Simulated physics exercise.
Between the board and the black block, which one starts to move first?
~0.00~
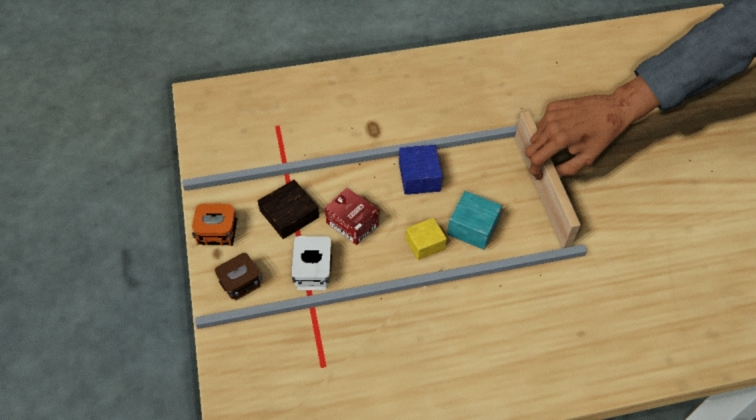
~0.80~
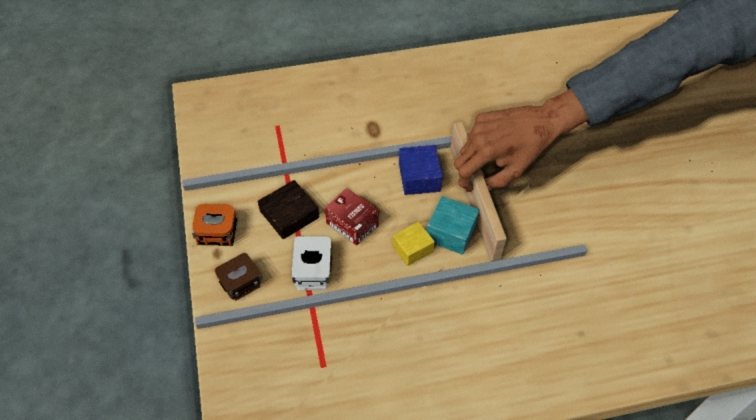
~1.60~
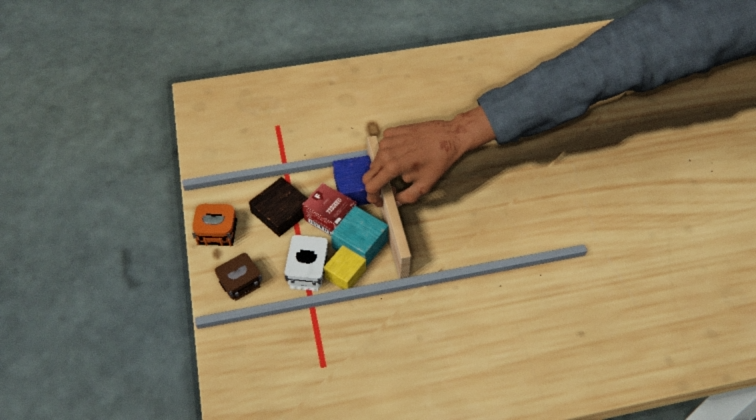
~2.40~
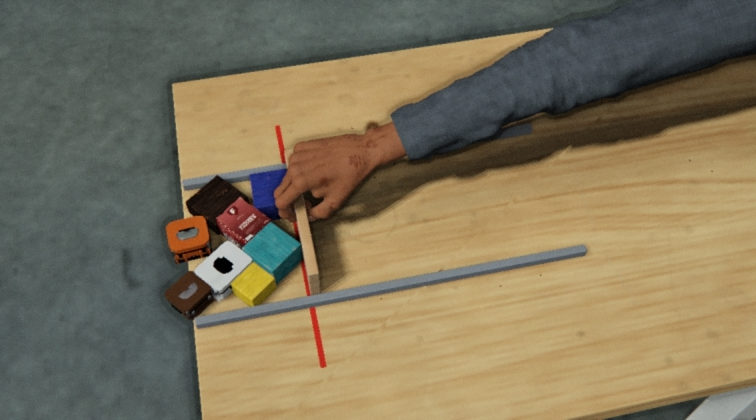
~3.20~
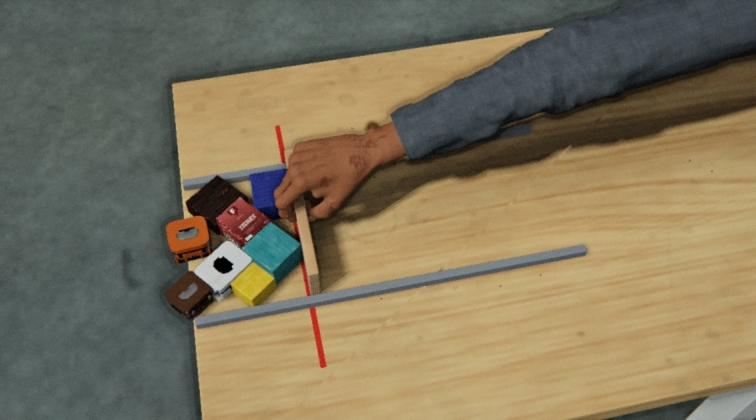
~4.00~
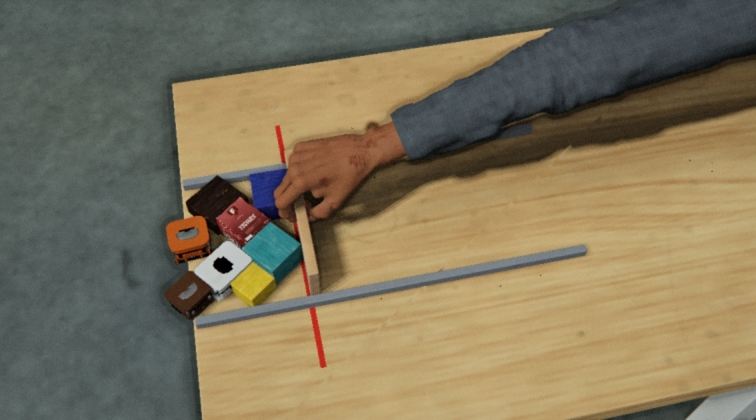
The board starts to move first. The black block shifts only later, once the push has gathered up other pieces.
